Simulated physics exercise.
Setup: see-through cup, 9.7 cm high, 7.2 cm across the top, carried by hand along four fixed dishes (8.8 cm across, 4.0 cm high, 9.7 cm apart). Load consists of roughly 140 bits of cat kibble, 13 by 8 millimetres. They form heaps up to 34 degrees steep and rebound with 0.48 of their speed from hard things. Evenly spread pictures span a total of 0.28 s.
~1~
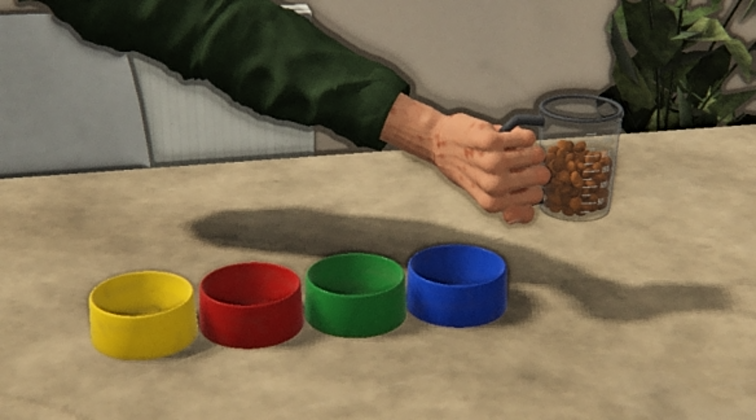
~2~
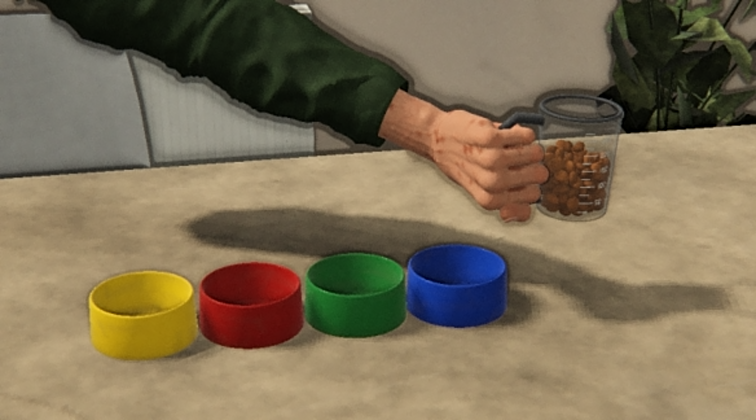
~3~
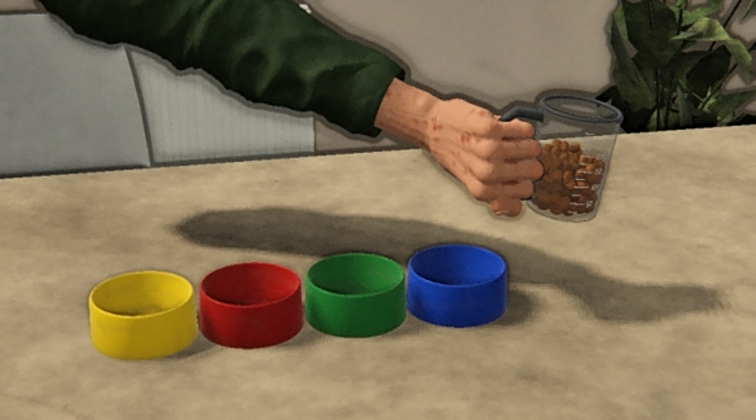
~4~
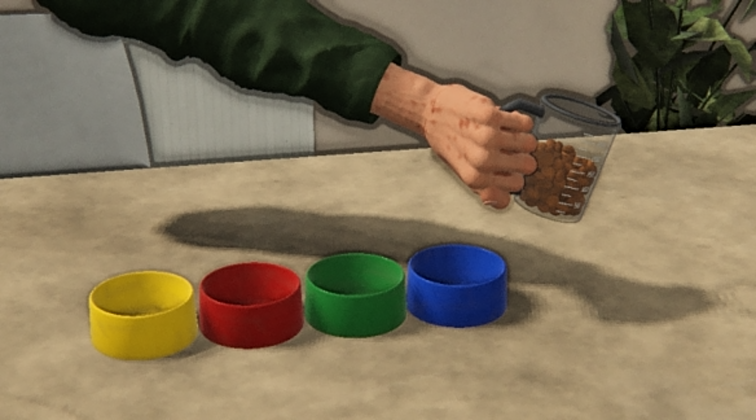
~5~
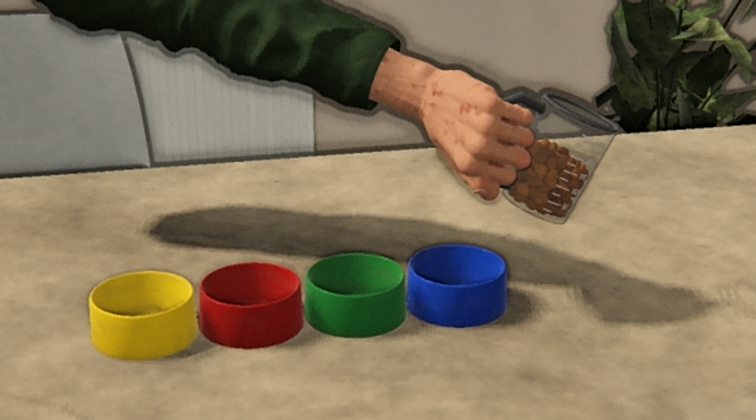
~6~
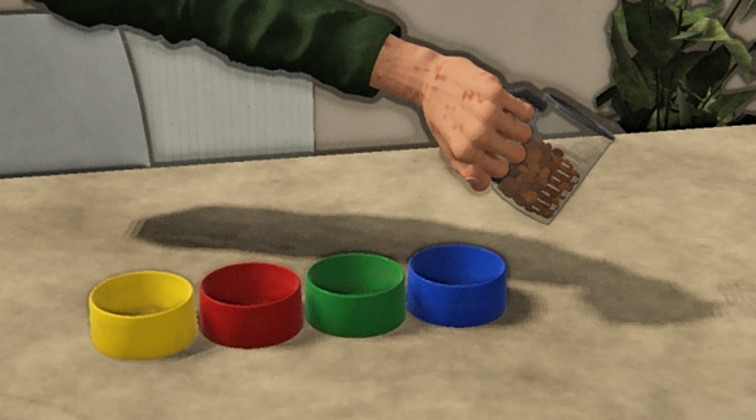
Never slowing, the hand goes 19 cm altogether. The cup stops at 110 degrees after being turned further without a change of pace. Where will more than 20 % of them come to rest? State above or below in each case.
Red: You'll see a fifth or less there, blue: You'll see more than a fifth there, green: You'll see a fifth or less there, yellow: You'll see a fifth or less there, counter: You'll see more than a fifth there.
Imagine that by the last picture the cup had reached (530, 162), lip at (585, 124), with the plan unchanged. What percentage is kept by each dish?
Red 0, blue 80, green 0, yellow 0.
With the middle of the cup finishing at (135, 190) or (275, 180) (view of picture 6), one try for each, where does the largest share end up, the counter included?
The biggest share goes to blue first, then to blue.
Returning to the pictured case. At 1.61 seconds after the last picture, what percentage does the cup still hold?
20 %.
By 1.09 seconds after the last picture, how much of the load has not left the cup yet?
Somewhere near 40 per cent of the load.
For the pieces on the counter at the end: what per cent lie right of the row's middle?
100 %.
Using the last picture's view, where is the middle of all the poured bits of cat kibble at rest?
When it all comes to rest, the middle is near (465, 292).
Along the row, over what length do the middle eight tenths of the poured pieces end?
Roughly 13 centimetres.
Then, 0.65 s after the last picture, tilt 110 degrees; cup holds 90 %.
Then, 1.09 s after the last picture, tilt 110 degrees; cup holds 40 %, blue 25 %.
Then, 1.61 s after the last picture, tilt 110 degrees; cup holds 20 %, blue 50 %.
In the end, red 0 %, blue 65 %, green 0 %, yellow 0 %, counter 30 %, cup 5 %.
